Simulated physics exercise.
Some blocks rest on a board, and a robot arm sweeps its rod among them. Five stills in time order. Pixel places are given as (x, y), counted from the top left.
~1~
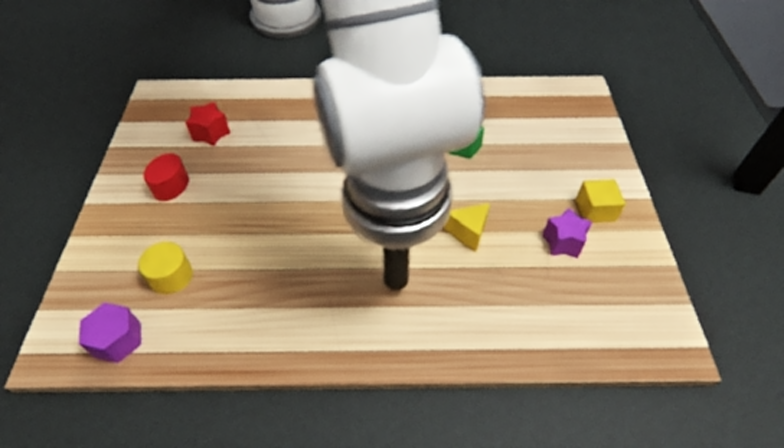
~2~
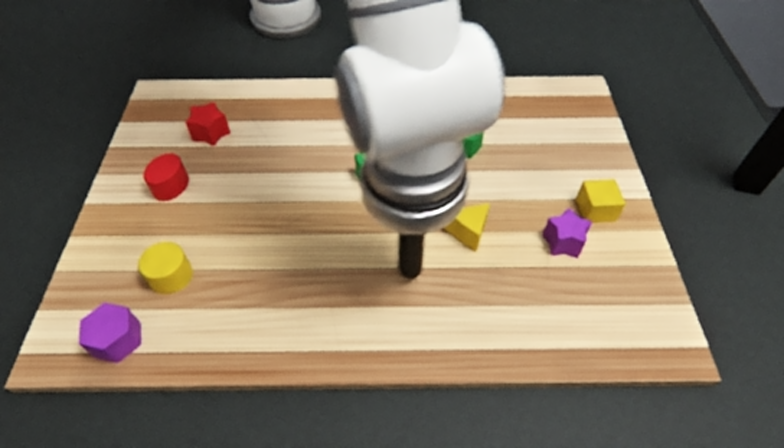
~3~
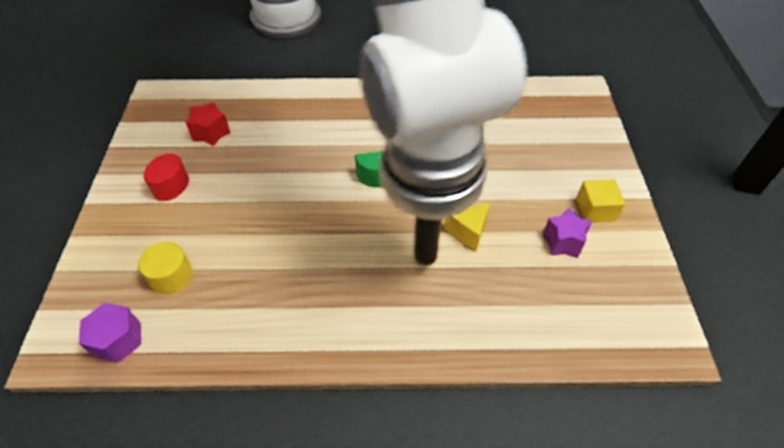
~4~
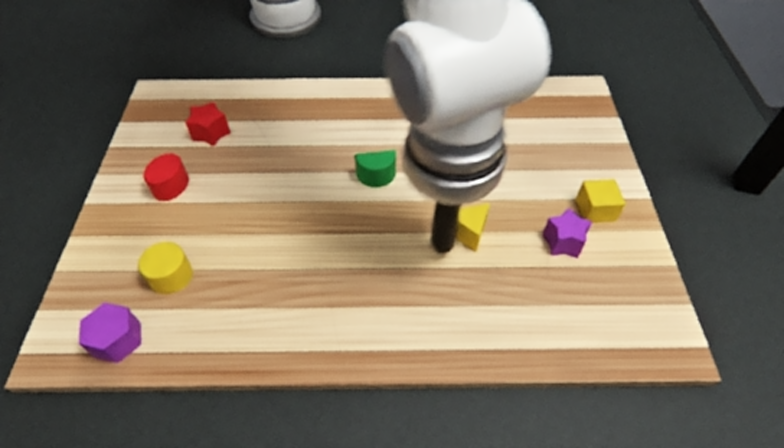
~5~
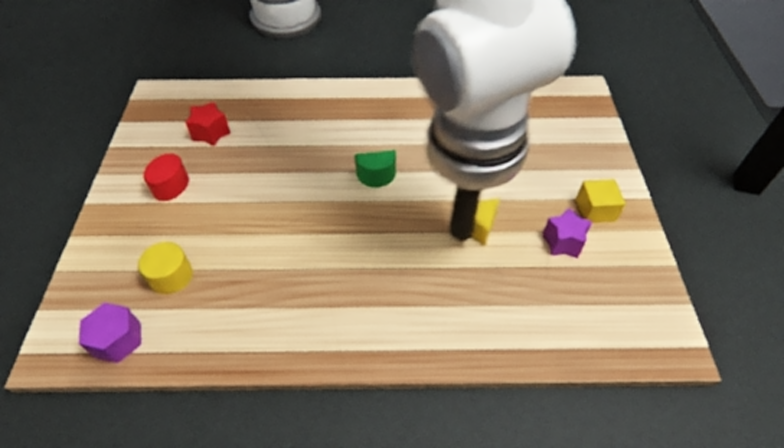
A robot arm sweeps its black rod rightward and away from the viewer over a striped wooden board of colored blocks, uncovering a green block, then reaches the yellow triangle and nudges it slightly while the other blocks stay still.
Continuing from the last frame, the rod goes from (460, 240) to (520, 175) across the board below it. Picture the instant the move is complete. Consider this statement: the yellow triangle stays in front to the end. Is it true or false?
False - the claim does not hold.
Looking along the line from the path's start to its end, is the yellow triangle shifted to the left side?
No, that is not what happens.
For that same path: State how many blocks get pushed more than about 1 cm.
It will shift just one block.
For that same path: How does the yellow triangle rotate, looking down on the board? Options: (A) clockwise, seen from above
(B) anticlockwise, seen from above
(A)
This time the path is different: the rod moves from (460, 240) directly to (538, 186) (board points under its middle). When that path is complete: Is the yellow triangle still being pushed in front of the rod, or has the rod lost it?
I think it holds its spot in front.
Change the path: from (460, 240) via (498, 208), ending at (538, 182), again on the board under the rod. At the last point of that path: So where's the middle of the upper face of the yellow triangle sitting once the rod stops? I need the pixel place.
In the picture, that point is around (566, 159).
On the path given first. One third of the way, rod at (484, 208); yellow triangle at (508, 190), turned 25° clockwise.
Two thirds of the way, rod at (505, 187); yellow triangle at (532, 173), turned 55° clockwise.
At the end, rod at (522, 167); green pentagon still; yellow triangle at (547, 166), turned 80° clockwise.
